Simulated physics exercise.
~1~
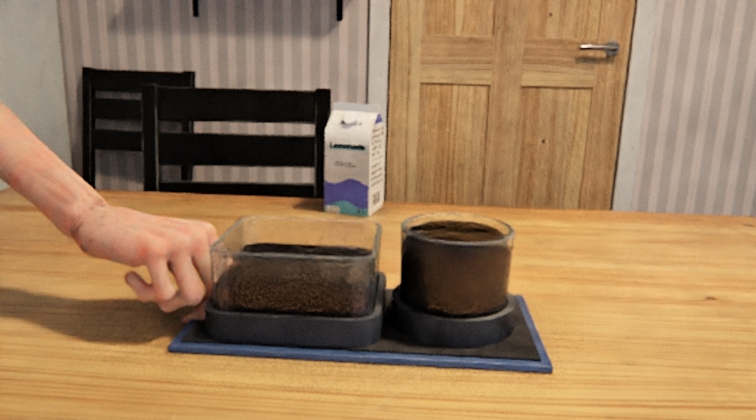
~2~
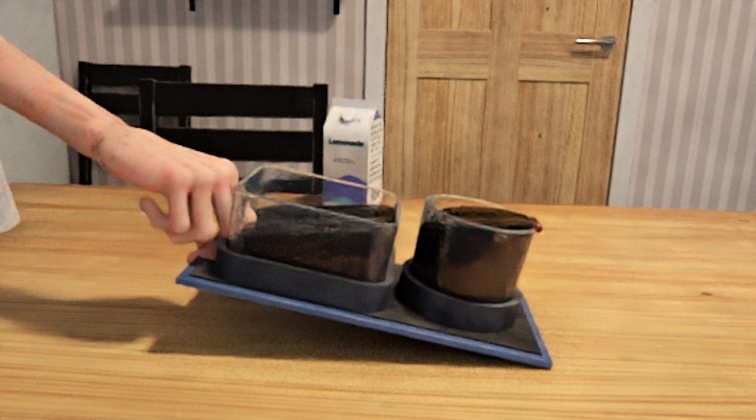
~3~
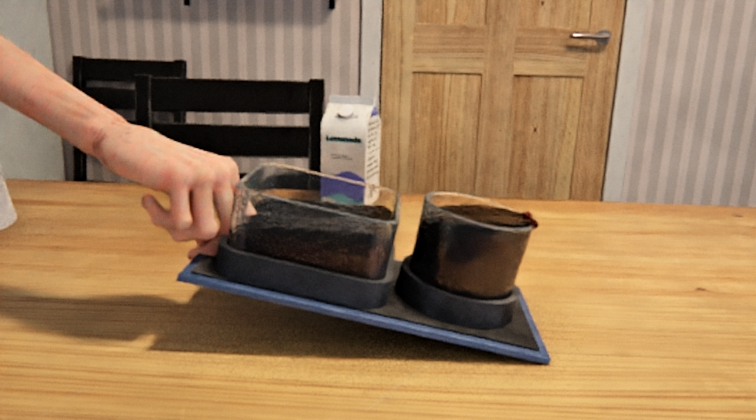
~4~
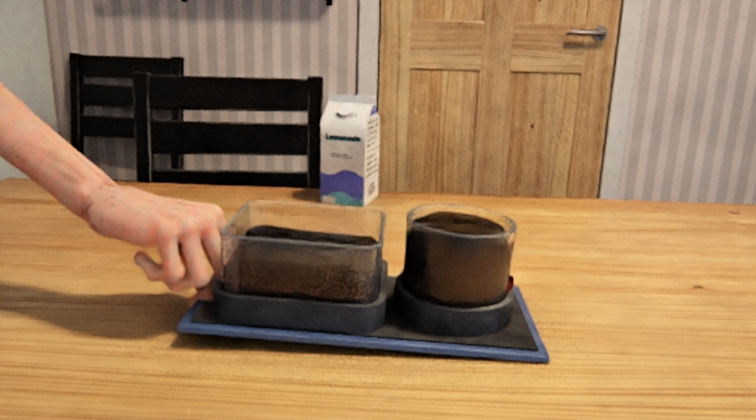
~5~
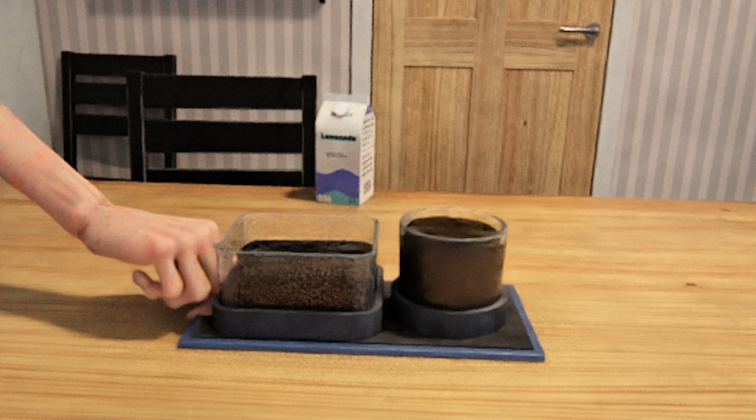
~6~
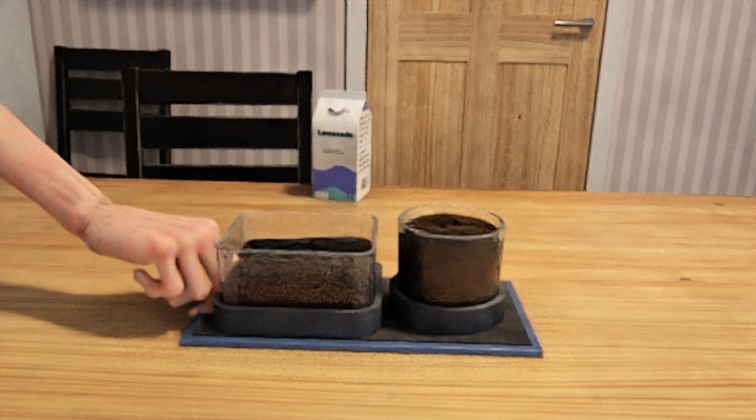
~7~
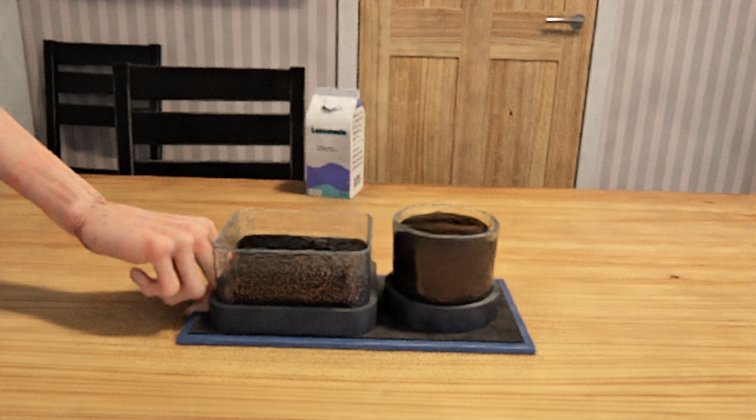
On a wooden table, a hand tilting up the left edge of a tray holding two glass containers of dark contents, then lowering it flat.
